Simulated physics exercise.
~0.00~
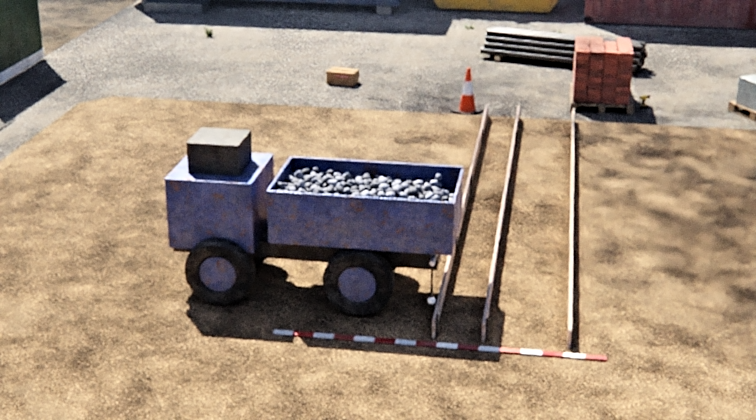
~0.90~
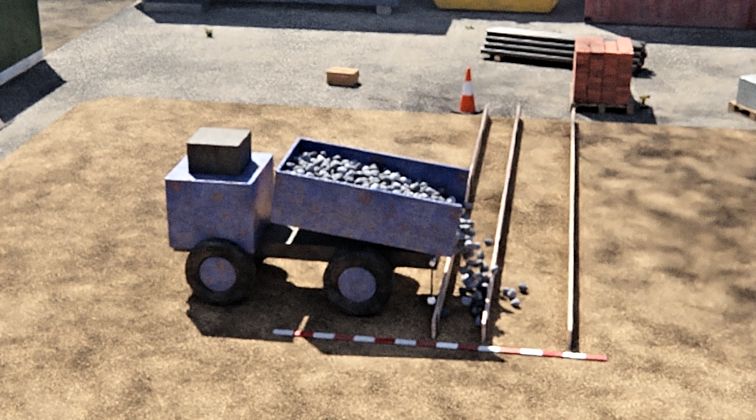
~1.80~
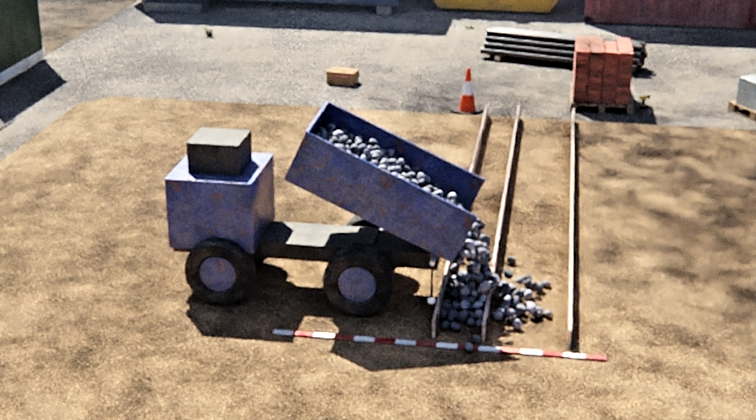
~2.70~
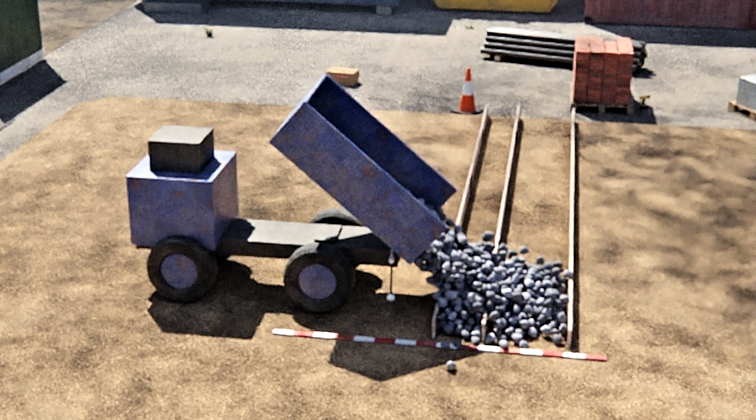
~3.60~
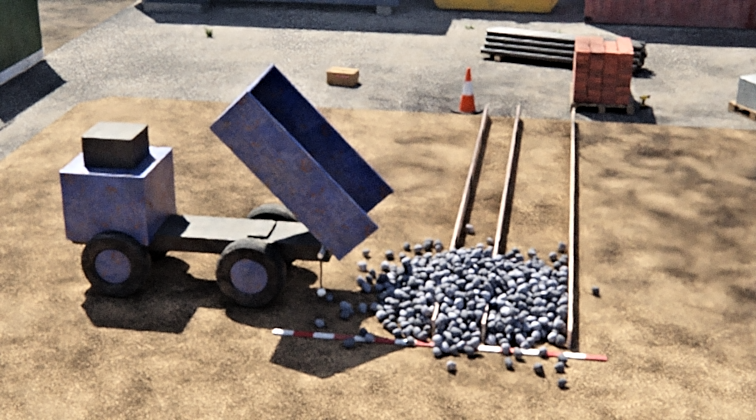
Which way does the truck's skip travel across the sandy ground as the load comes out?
The skip moves to the left, away from the pile of stones.
